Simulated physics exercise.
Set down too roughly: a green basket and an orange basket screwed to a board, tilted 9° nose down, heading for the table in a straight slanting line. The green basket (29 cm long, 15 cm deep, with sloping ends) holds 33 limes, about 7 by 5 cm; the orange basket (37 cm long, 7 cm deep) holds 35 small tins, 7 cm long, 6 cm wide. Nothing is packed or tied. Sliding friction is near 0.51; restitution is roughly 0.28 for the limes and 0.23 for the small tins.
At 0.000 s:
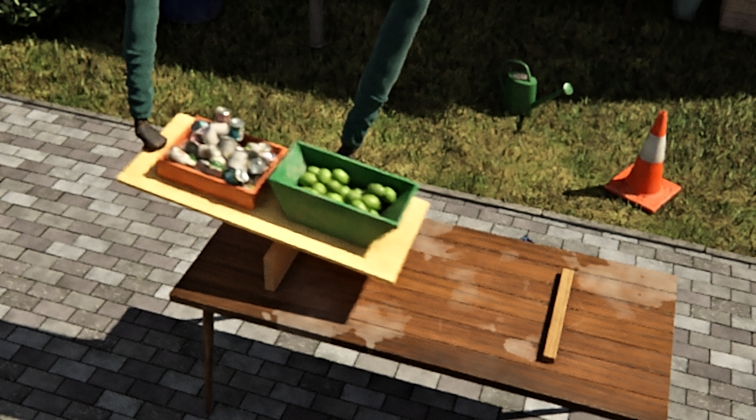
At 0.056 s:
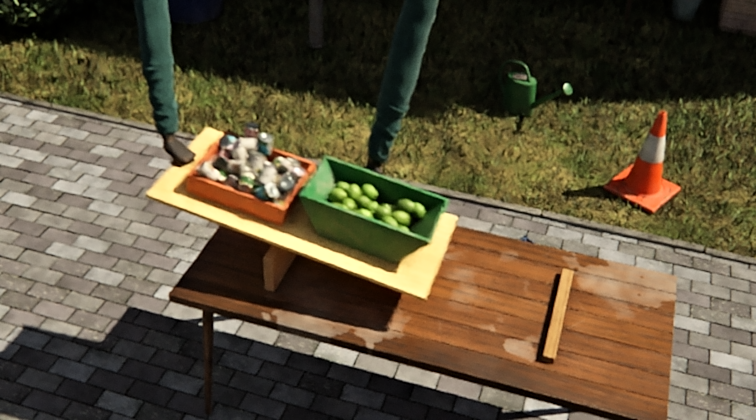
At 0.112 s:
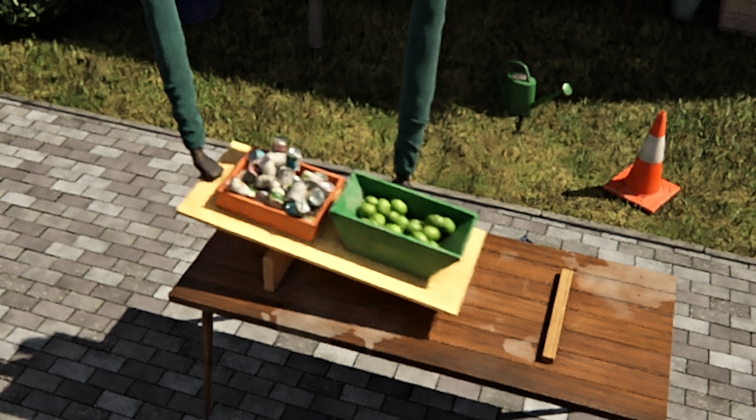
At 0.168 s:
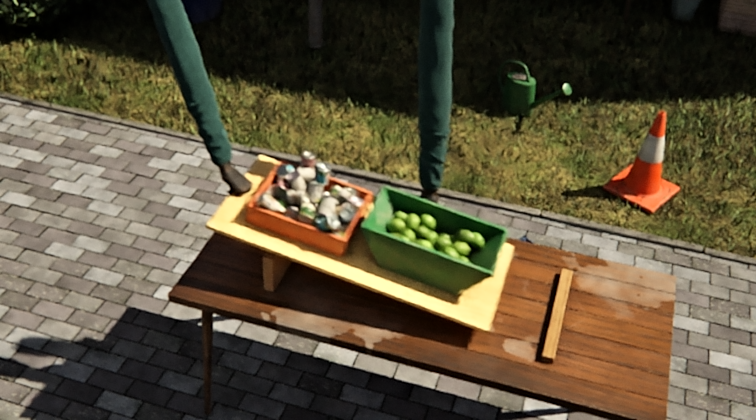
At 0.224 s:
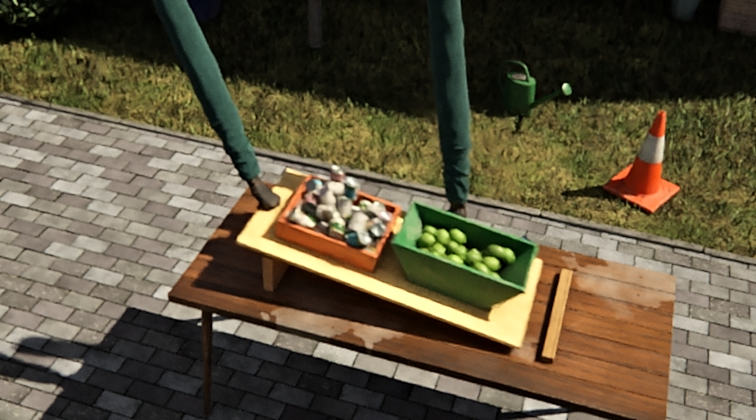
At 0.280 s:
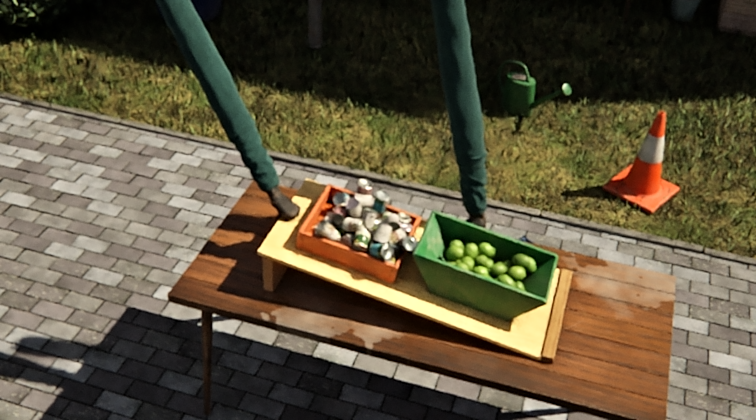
The video shows two green-sleeved arms moving a tilted board, with an orange basket of small tins and a green basket of limes, down and to the right until its lower end meets a wooden table beside a strip.
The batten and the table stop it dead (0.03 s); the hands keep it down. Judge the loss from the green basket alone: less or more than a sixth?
Under a sixth of the limes leave the green basket.
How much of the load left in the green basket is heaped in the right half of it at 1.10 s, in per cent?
Roughly 80 in a hundred.
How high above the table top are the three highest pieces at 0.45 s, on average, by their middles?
About 30 cm.
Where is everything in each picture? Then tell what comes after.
In the first frame (we follow the rim corner now nearest the camera), green basket at (397, 224); orange basket at (251, 192); 60 cm still to travel; nothing out yet.
In the second frame, green basket at (429, 240); orange basket at (282, 208); 47 cm still to travel.
In the third frame, green basket at (460, 257); orange basket at (312, 224); 34 cm still to travel.
In the fourth frame, green basket at (492, 273); orange basket at (343, 239); 22 cm still to travel.
In the fifth frame, green basket at (524, 289); orange basket at (374, 255); 9 cm still to travel.
In the sixth frame, green basket at (545, 300); orange basket at (395, 266); landed; 1 out, the lowest tin at (409, 243).
After 0.33 s, 0 of 33 out of the green basket and 1 of 35 out of the orange basket.
After 0.45 s, 1 of 33 out of the green basket and 5 of 35 out of the orange basket.
After 0.67 s, 2 of 33 out of the green basket and 9 of 35 out of the orange basket.
Outcome (at 1.10 s), 2 of 33 out of the green basket and 10 of 35 out of the orange basket. Asked share, 2 of 33, 6 per cent.
